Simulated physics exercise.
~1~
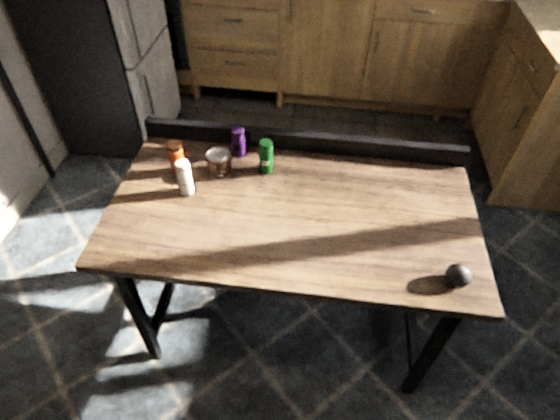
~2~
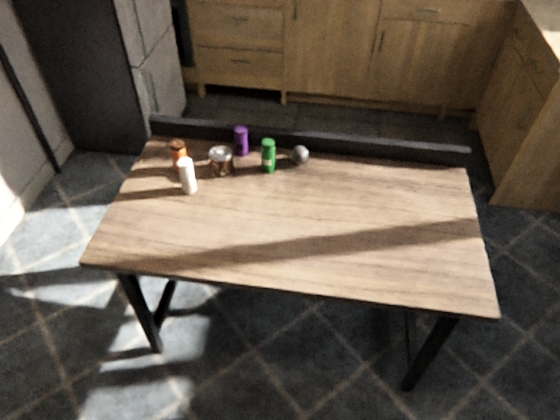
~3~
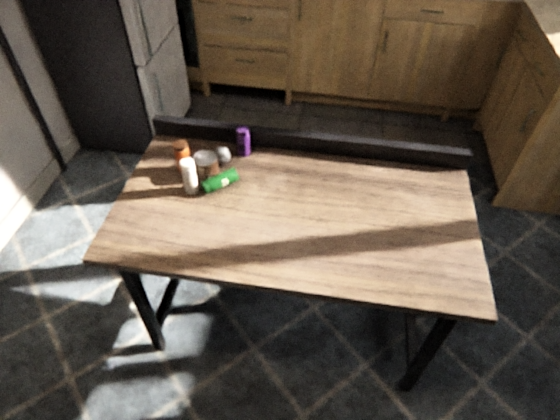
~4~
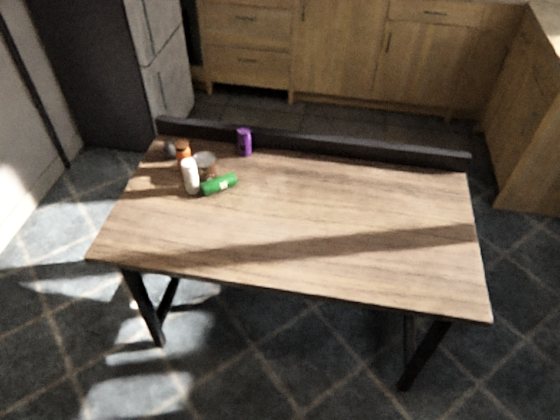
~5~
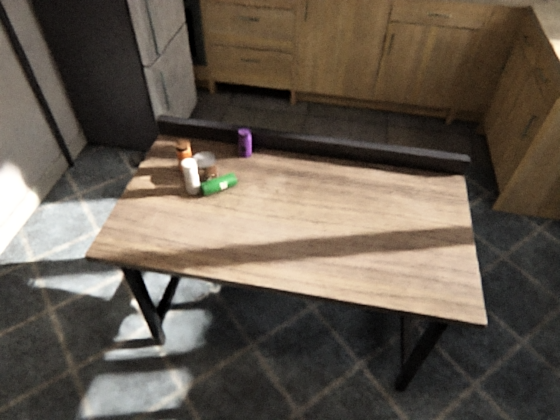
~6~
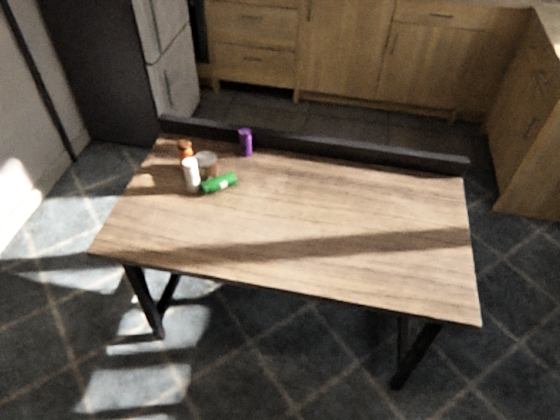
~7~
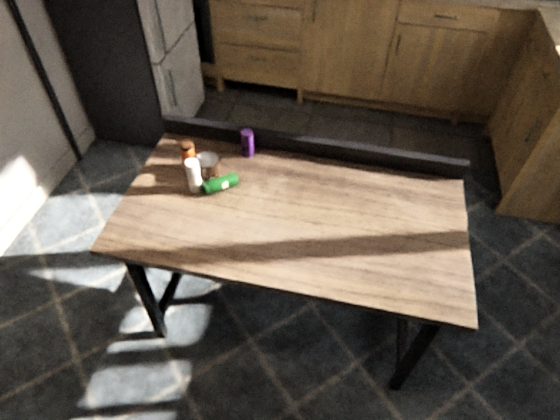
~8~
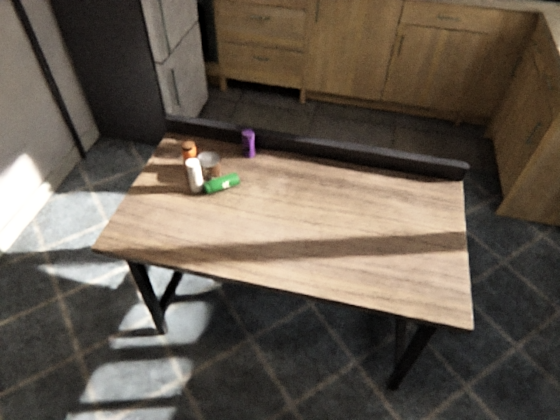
On a wooden table in a kitchen, a grey ball rolled toward the rail at the back, knocked over the green shaker and nudged the brown tin, then disappeared from view, leaving the white, orange and purple shakers standing.
